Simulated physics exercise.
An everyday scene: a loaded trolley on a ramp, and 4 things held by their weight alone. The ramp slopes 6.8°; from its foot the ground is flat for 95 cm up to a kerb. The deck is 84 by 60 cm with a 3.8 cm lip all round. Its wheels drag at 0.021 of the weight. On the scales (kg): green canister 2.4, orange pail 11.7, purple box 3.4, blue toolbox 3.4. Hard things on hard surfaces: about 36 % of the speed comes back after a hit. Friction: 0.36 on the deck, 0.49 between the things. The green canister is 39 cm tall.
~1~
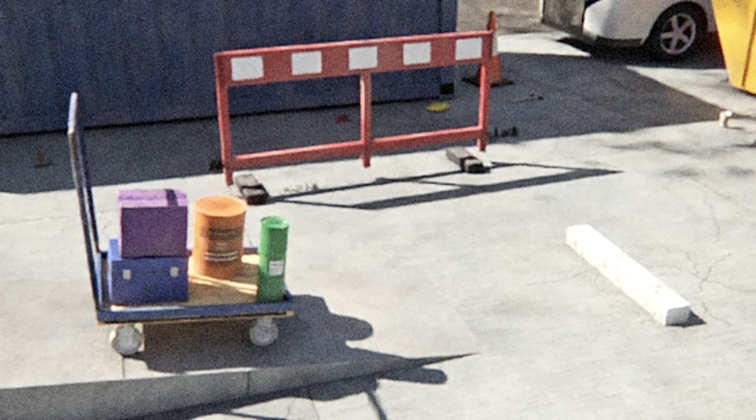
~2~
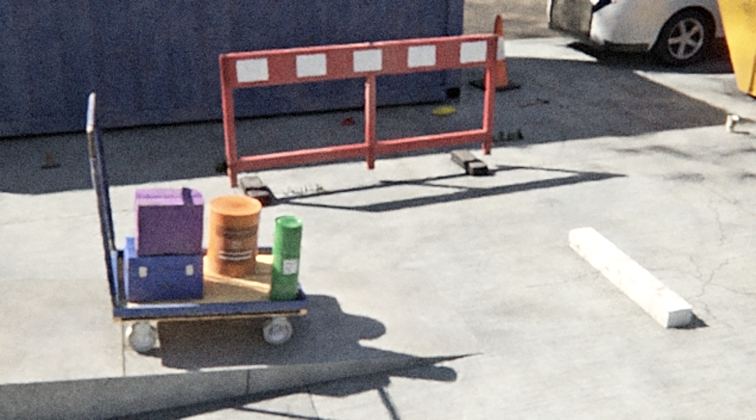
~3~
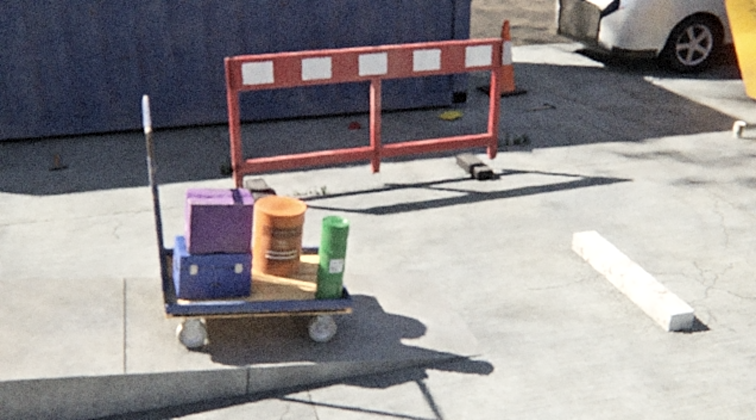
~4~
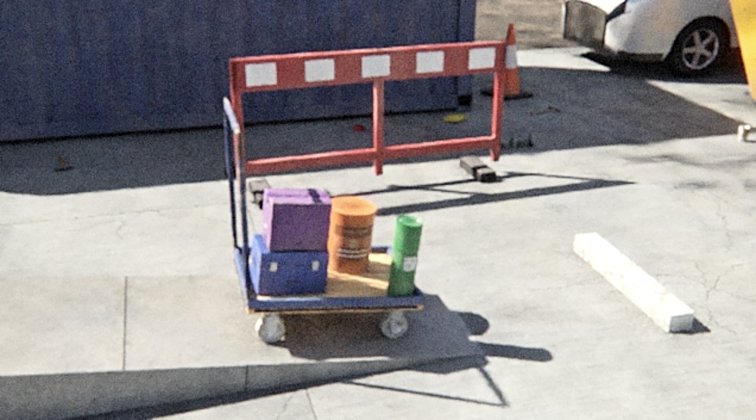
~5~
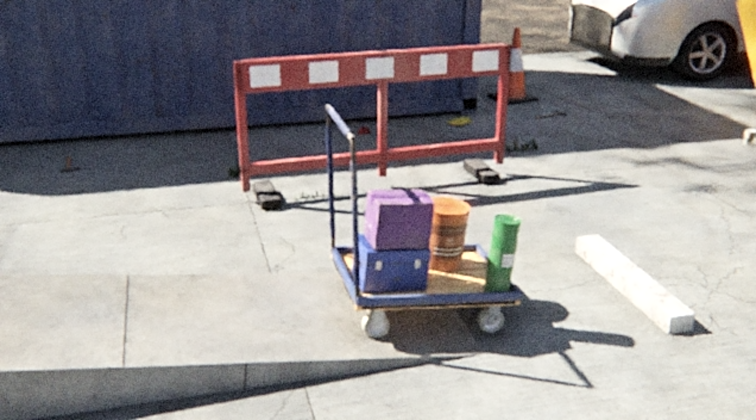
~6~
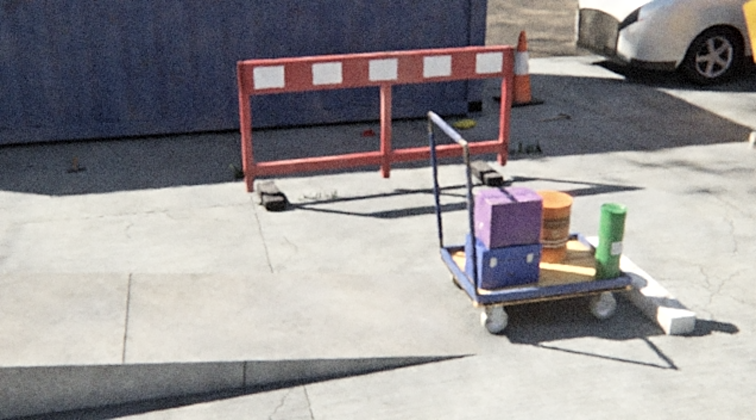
A loaded trolley rolls rightward off a low ramp and across flat ground, past a red barrier.
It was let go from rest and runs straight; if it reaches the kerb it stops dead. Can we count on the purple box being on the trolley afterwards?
The purple box remains on the deck.
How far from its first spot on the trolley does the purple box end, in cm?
About 30 cm.
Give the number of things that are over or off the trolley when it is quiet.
That comes to 1.
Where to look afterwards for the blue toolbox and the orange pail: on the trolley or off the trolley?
The blue toolbox ends on the trolley; the orange pail is still on the trolley.
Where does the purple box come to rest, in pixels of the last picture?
Around (596, 209).
Then, 0.20 s past the last view, trolley at the kerb; purple box shifted 10 cm near (560, 211); green canister tipped 19° against what carries it; orange pail shifted 10 cm.
Then, 0.40 s past the last view, trolley at the kerb; green canister now off the trolley; purple box shifted 27 cm near (591, 209); blue toolbox shifted 24 cm.
Finally, off the trolley, green canister; not toppled but over 10 cm from the start, orange pail, purple box and blue toolbox. Final places as that camera would see them, purple box near (596, 209).
